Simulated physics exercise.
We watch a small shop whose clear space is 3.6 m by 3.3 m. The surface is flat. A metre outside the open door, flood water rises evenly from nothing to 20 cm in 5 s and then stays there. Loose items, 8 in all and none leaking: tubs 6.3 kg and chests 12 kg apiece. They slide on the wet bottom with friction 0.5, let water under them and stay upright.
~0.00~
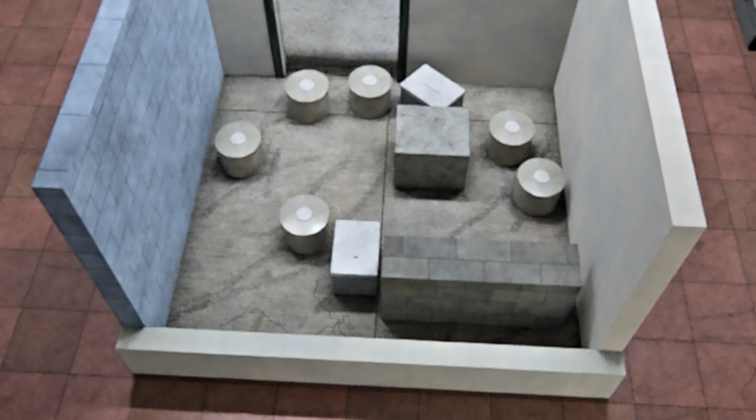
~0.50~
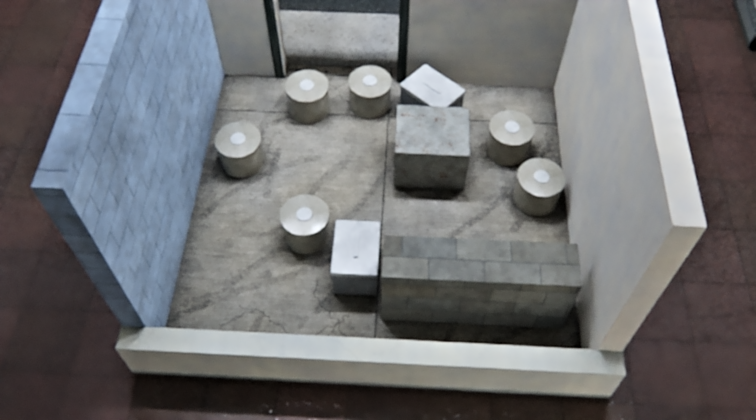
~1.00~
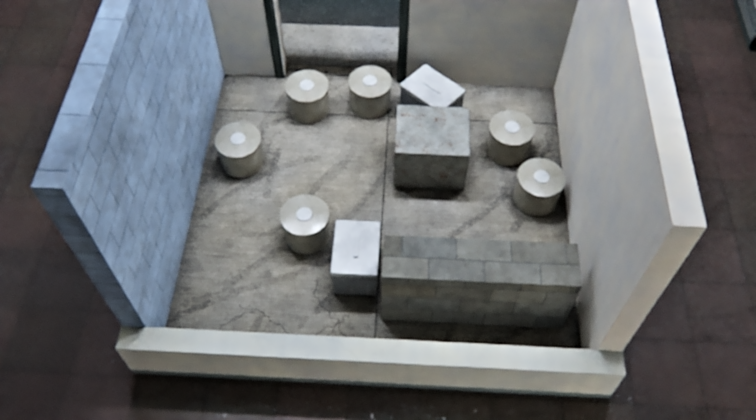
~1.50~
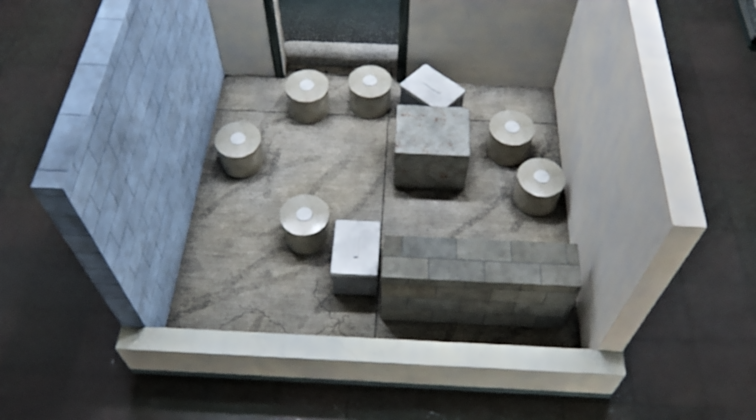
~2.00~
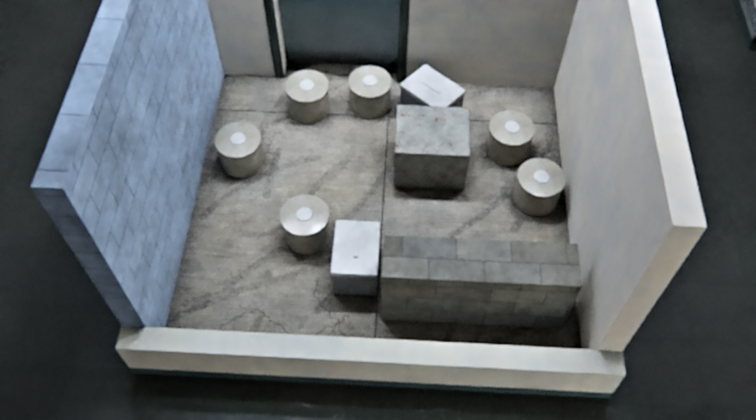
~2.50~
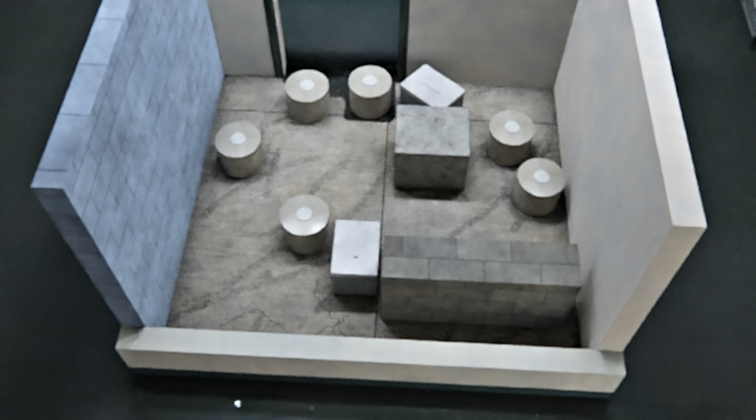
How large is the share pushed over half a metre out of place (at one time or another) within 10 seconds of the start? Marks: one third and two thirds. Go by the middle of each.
That comes to between one and two thirds.
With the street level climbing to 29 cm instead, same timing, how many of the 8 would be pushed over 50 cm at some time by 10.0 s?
In that case 6 of them.
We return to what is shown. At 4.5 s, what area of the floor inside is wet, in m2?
About 4.0 m2.
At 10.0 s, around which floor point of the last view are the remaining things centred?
Near (367, 229).
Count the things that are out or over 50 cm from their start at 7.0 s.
By then 5.
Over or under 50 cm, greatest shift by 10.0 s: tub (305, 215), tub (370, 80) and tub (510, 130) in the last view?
In that order: Over, past it, under.
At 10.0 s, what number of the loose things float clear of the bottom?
At that moment 7.
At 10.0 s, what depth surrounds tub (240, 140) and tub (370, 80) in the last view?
About 15 and 15 cm.
After 3.5 s 0 of 8 are over 50 cm from their spots; 0 afloat.
After 4.5 s 1 of 8 are over 50 cm from their spots; 0 afloat.
After 7.0 s 5 of 8 are over 50 cm from their spots; 4 afloat.
After 10.0 s 5 of 8 are over 50 cm from their spots, and 5 have been at some point; 7 afloat.
